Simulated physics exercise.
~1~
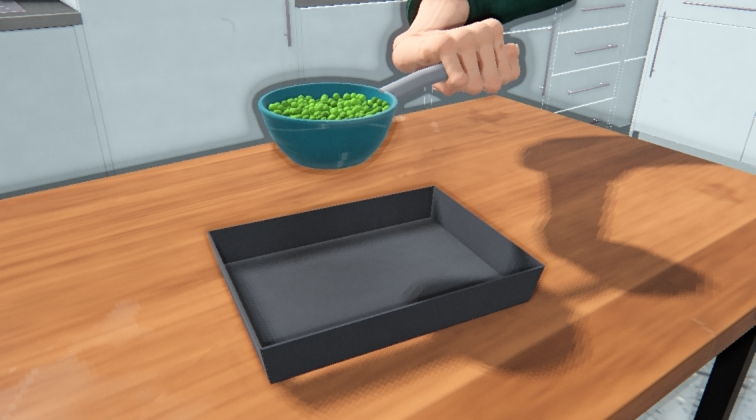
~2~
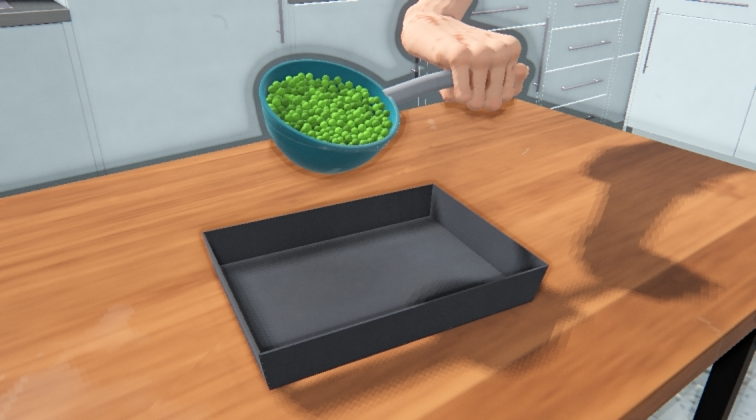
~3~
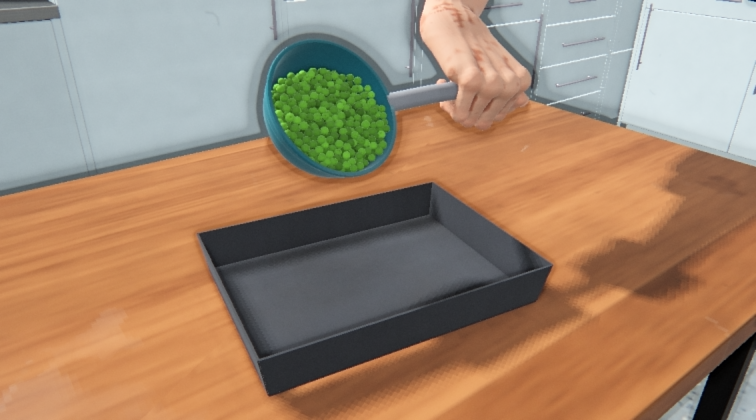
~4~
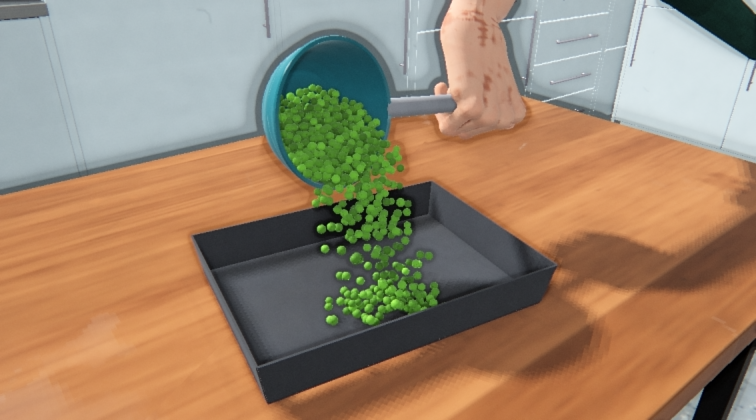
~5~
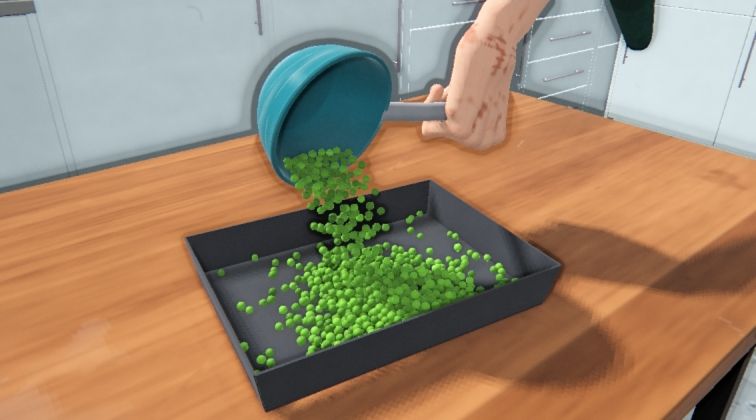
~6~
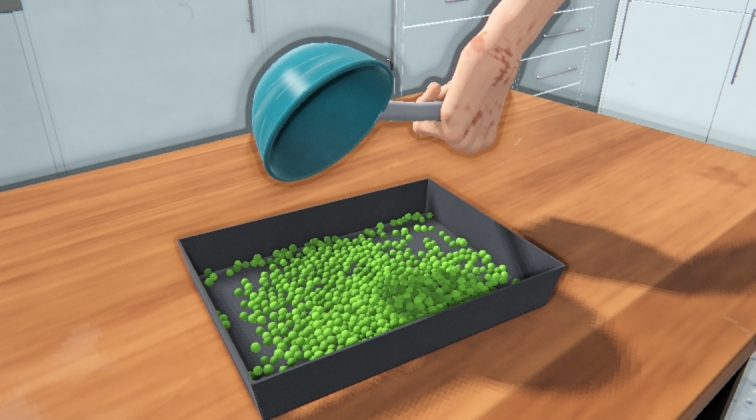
A hand tilts a teal ladle until all its green peas spill into a dark tray.
